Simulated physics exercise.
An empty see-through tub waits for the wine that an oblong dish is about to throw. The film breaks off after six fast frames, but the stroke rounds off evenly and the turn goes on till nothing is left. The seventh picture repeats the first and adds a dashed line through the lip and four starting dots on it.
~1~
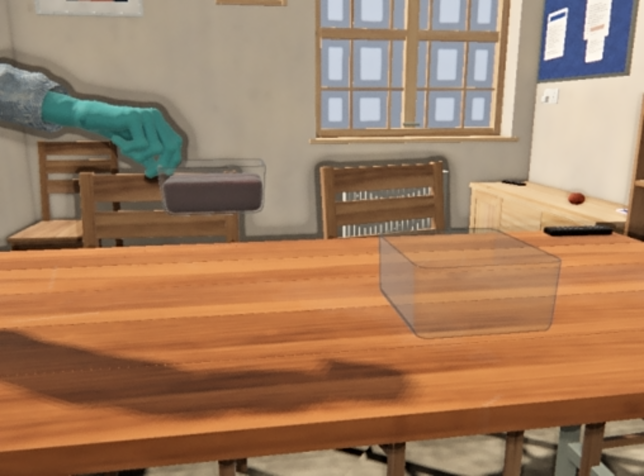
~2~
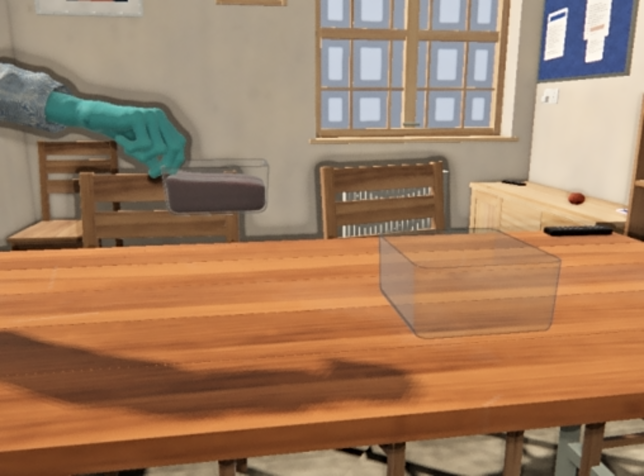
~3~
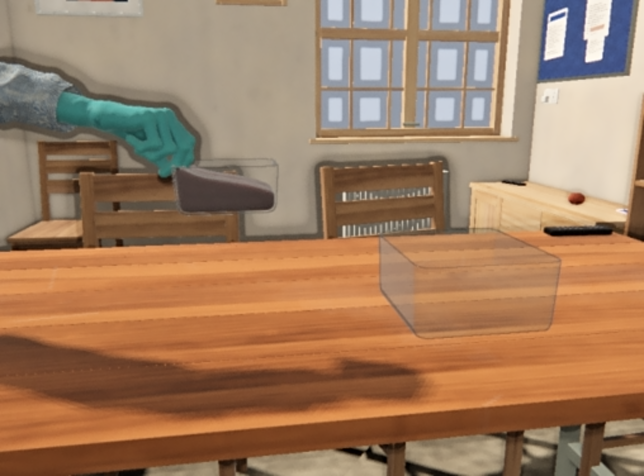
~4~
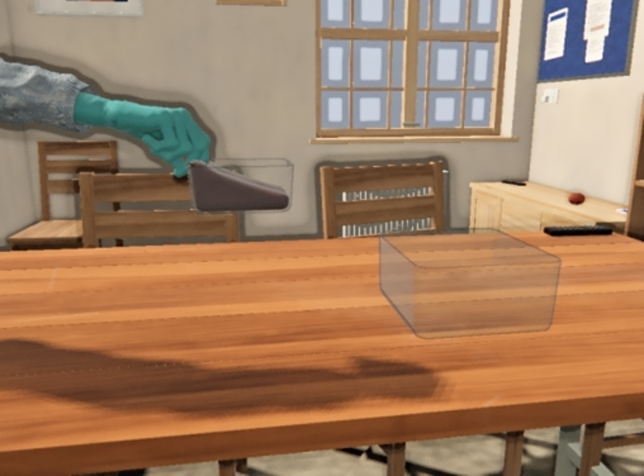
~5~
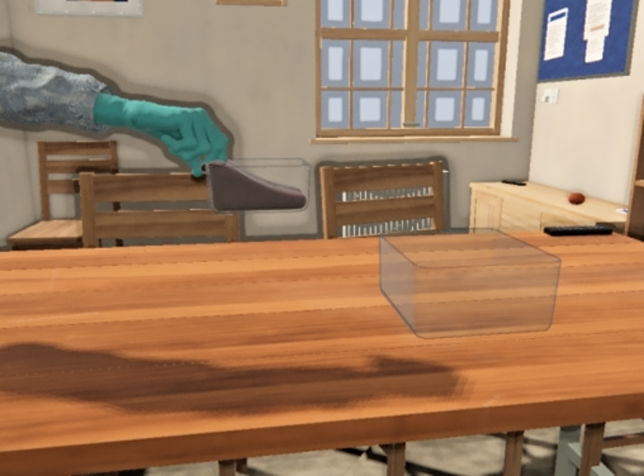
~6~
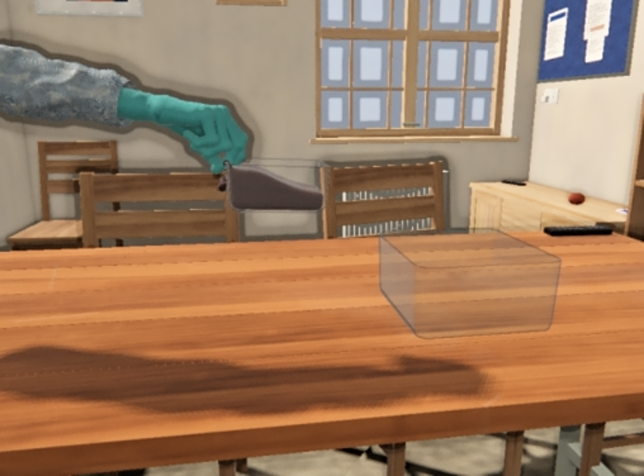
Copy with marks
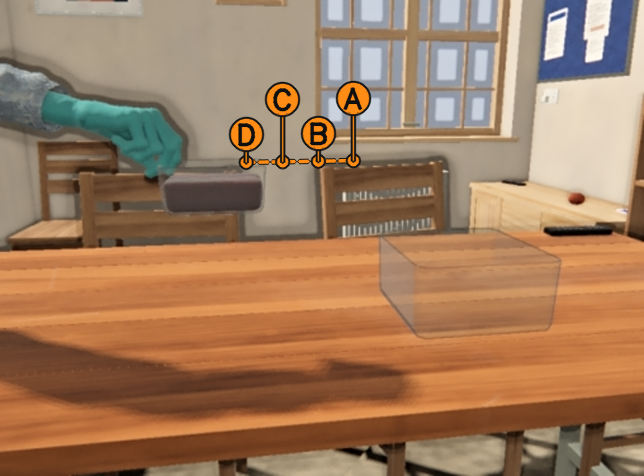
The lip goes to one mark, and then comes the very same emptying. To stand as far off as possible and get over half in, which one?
It is C.
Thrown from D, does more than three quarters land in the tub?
No, it does not.
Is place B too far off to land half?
No, that is safe.
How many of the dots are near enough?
Three of the four.
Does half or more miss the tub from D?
Yes, it does.
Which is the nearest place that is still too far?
D it is.
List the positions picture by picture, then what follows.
In the first frame, upright, lip at (262, 162); tub from (413, 337) to (549, 328); nothing has left yet.
In the second frame, upright, lip at (265, 162); nothing has left yet.
In the third frame, upright, lip at (274, 161); nothing has left yet.
In the fourth frame, upright, lip at (288, 161); wine is over the rim, down to (204, 163).
In the fifth frame, upright, lip at (305, 161); wine is over the rim, down to (205, 168).
In the sixth frame, tipped about 3°, lip at (323, 163); wine is over the rim, down to (218, 187).
In orange, A at (353, 160); B at (318, 161); C at (282, 161); D at (246, 162).
For place A, about 93 % lands in the tub, 3 % falls short and 5 % goes beside or beyond.
For place B, about 82 % lands in the tub, 14 % falls short and 5 % goes beside or beyond.
For place C, about 62 % lands in the tub, 35 % falls short and 4 % goes beside or beyond.
For place D, about 35 % lands in the tub, 63 % falls short and 3 % goes beside or beyond.
